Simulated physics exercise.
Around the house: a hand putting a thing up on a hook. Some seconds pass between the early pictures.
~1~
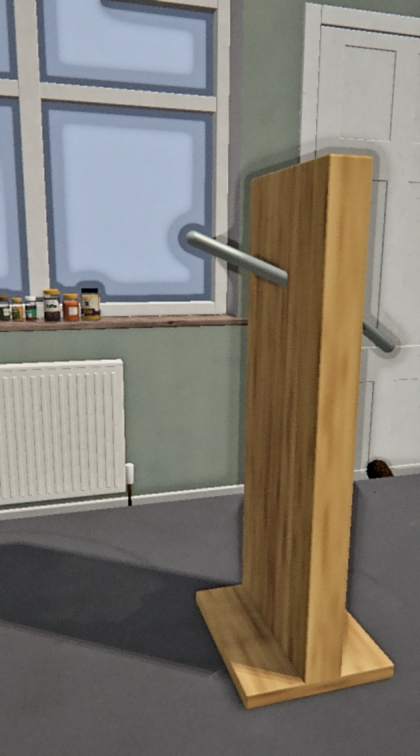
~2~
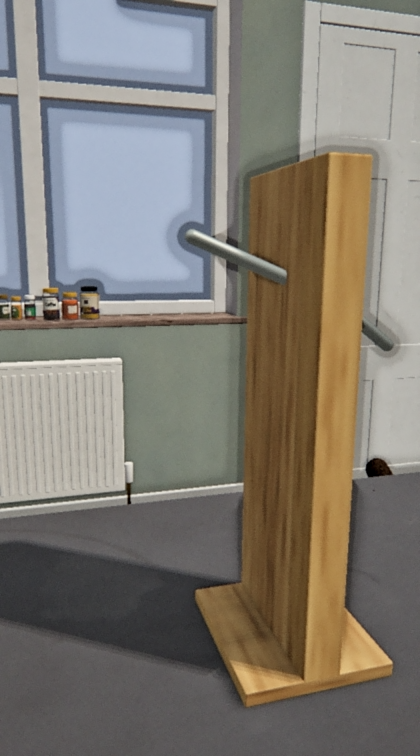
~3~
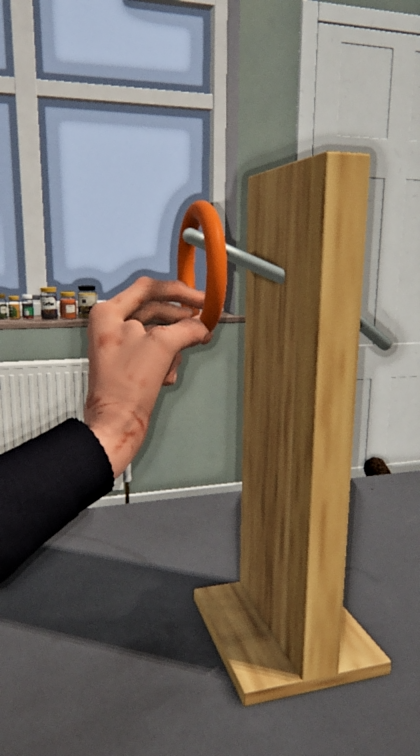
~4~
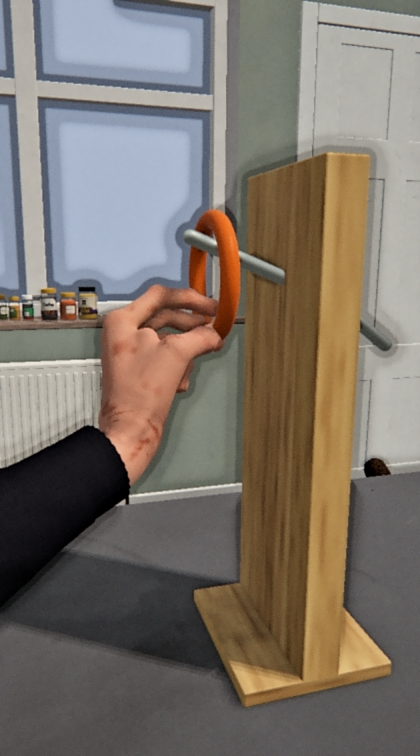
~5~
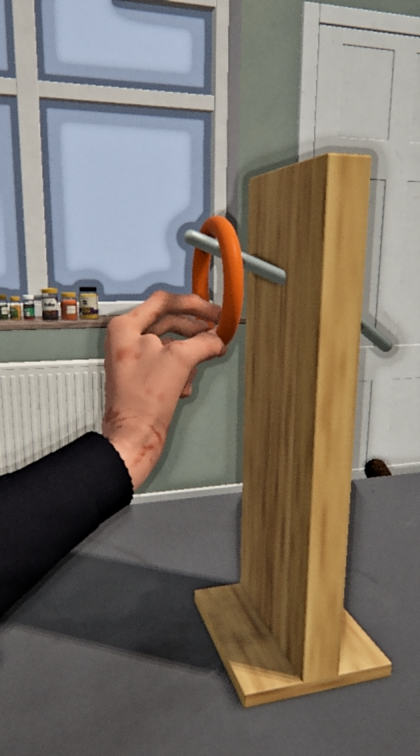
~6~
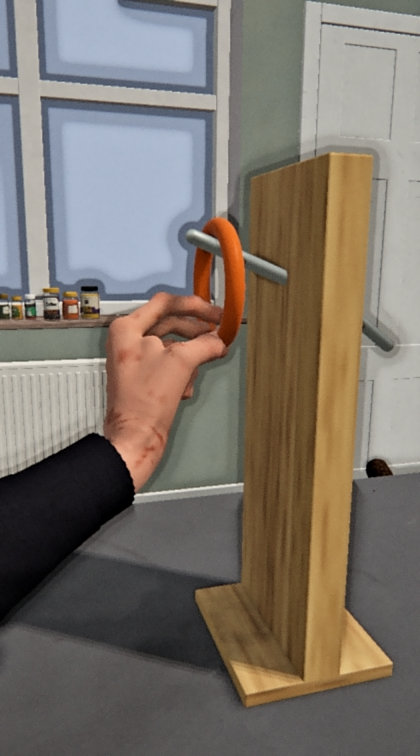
The footage shows a wooden stand with a metal peg in a room; a hand then appears from the left holding an orange ring around the peg, shifts it slightly right and down, and keeps hold of it nearly still.
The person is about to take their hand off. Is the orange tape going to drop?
Here the orange tape stays on its peg.
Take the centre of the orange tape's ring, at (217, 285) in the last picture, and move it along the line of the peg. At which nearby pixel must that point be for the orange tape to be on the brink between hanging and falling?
Near (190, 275).
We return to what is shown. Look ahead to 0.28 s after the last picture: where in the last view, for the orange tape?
Around (272, 311).
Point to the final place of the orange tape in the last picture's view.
Near (275, 311).
Then, 0.16 s on from there, orange tape turned 20° from its first pose near (231, 297).
Then, 0.28 s on from there, orange tape displaced a little near (272, 311).
In the end, the orange tape hangs there, near (274, 311).
